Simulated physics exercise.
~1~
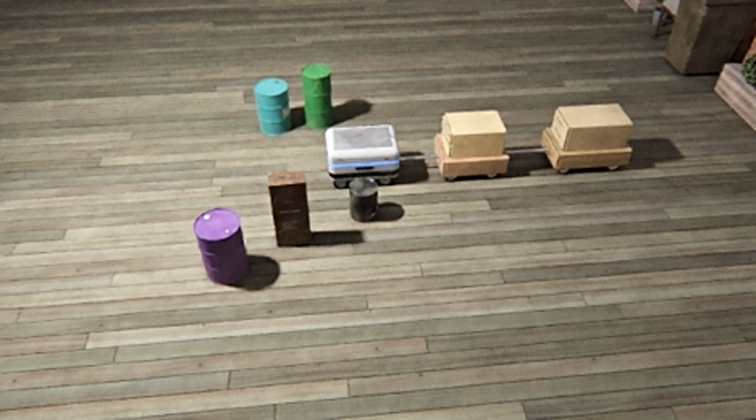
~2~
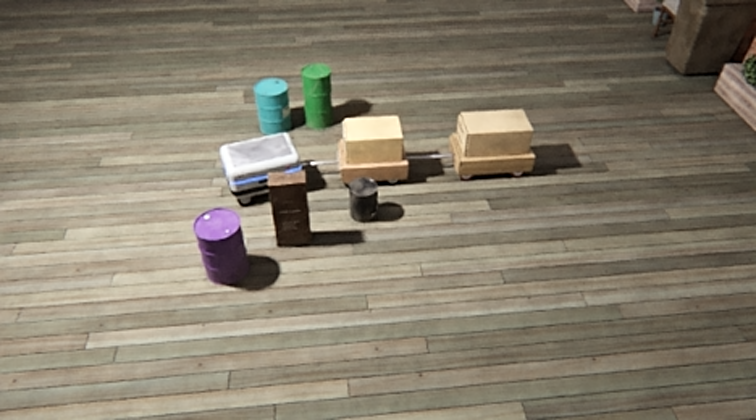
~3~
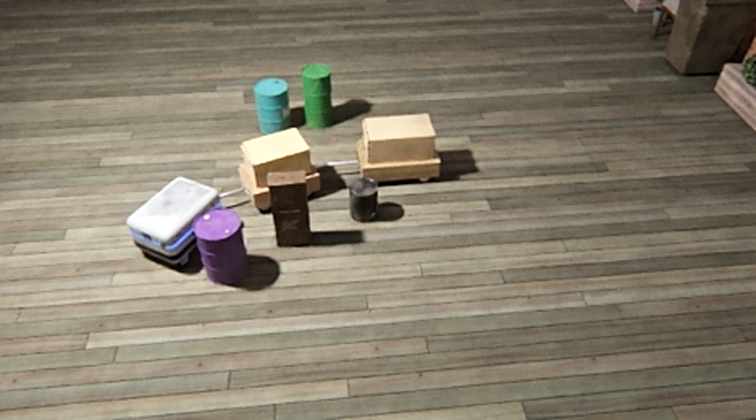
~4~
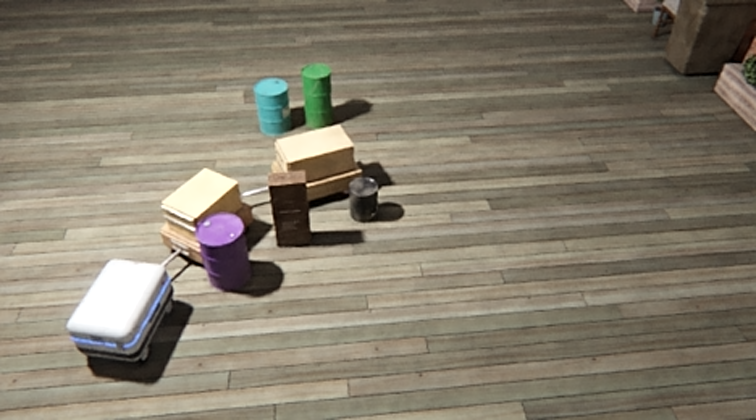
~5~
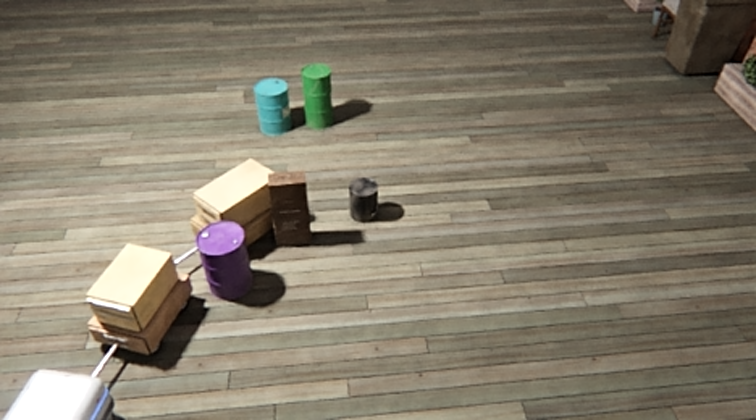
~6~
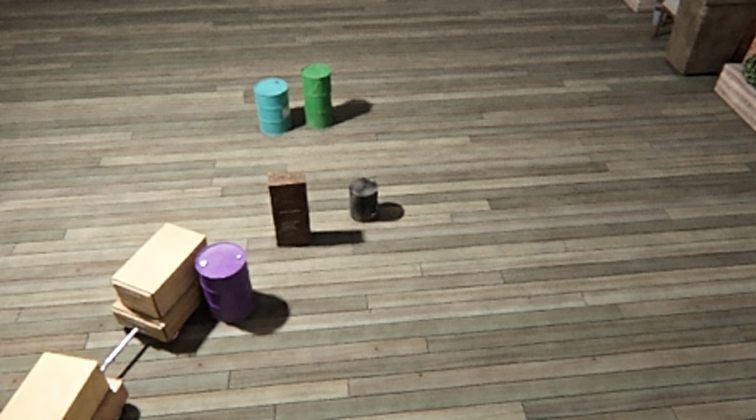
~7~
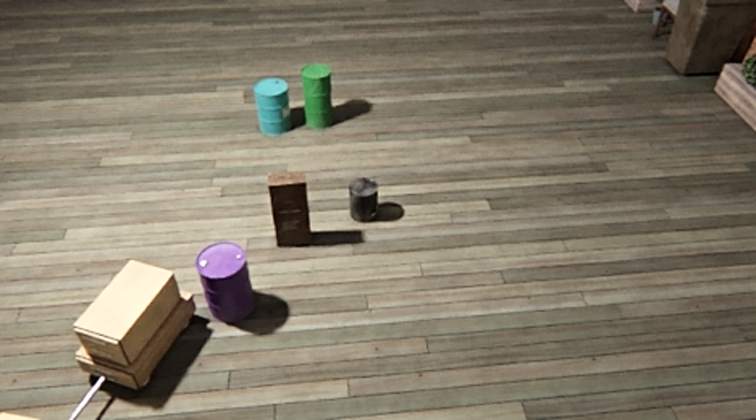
At the start, a small white tug with two box-laden carts stands on a wooden floor, near turquoise and green drums, a brown box, a black pail and a purple drum. The tug pulls the carts to the left, passing between the pair of drums and the brown box. It then curves toward the lower left, rounding the purple drum. As the carts follow, the purple drum shifts slightly downward, still upright. The tug leaves view, then the first cart, while the last cart remains at the lower left, past the displaced purple drum, and the other objects stand unmoved.
